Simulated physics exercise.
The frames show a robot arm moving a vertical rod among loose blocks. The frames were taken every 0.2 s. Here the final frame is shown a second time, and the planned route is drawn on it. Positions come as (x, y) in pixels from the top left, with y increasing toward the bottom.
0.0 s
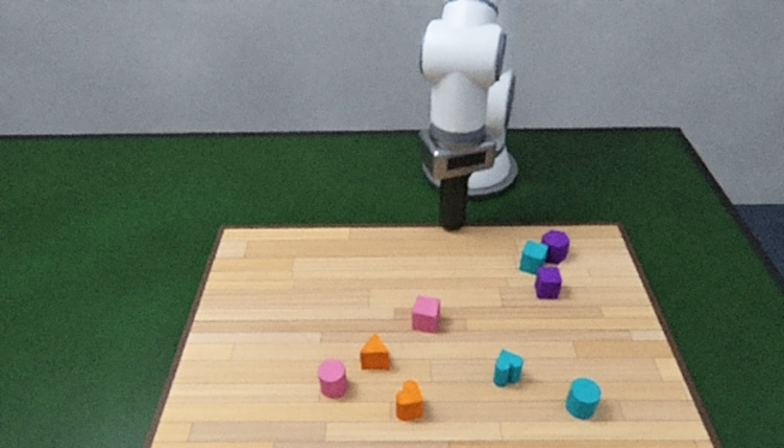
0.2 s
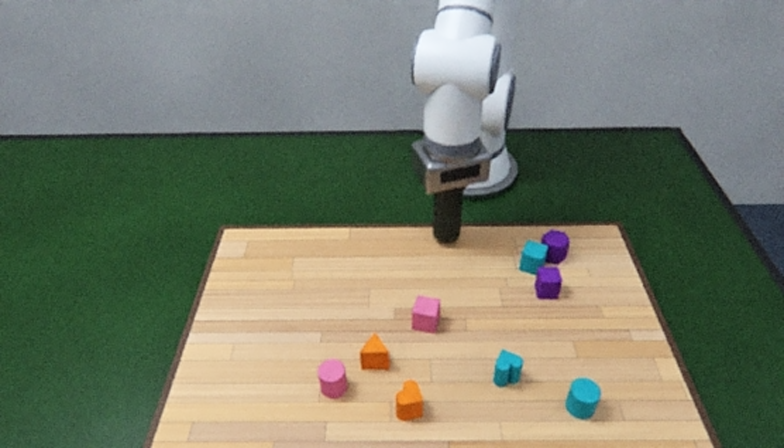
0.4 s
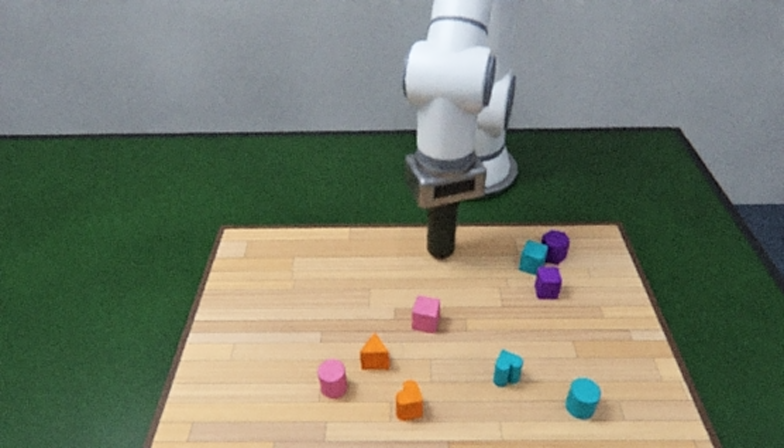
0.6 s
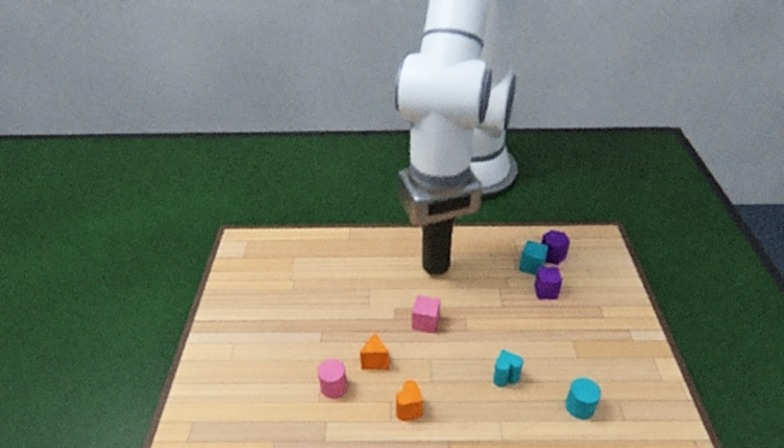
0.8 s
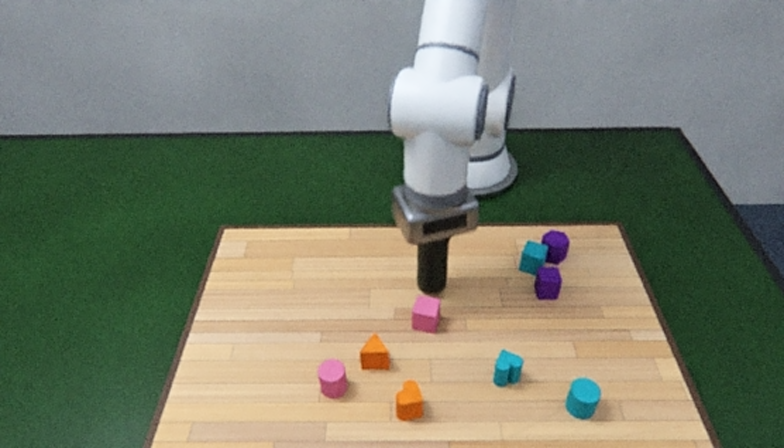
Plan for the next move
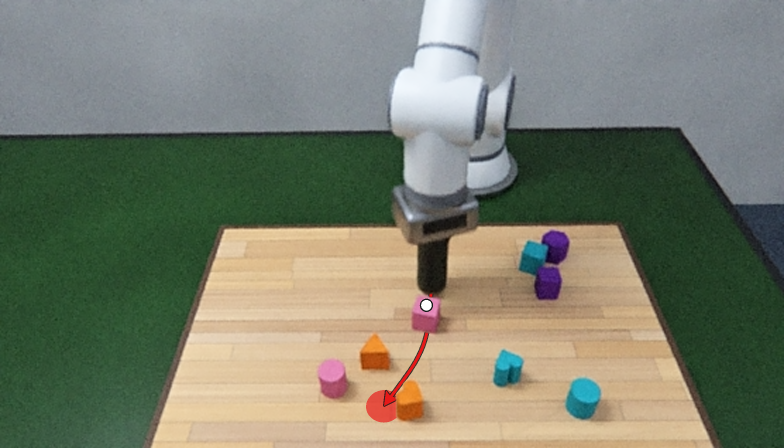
A robot arm moves its dark rod down the wooden board toward the still pink block.
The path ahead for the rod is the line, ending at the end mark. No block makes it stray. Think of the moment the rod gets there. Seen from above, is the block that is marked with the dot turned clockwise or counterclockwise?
It goes anticlockwise.
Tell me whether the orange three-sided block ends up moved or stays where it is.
The push misses it.
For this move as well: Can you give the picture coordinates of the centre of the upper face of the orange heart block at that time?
The point I'd pick in the picture is (410, 437).
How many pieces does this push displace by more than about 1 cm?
Number moved: 2.
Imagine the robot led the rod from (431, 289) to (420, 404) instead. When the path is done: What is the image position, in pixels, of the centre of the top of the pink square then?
The middle of the upper face of the pink square will lie at about (411, 415) in the picture.
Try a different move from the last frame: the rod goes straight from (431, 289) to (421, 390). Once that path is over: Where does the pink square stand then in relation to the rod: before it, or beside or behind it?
By then it is in front of the rod.
Drawn move, from (431, 289) by way of (423, 345) to (384, 406); the dot is on the pink square.
What follows on the original path. One third of the way, rod (428, 321); pink square (424, 331).
Two thirds of the way, rod (413, 360); orange heart block (408, 400); pink square (412, 374), turned 20° anticlockwise.
At the end, rod (384, 401); orange three-sided block still; orange heart block (410, 437), turned 100° anticlockwise; pink square (388, 419), turned 40° anticlockwise.
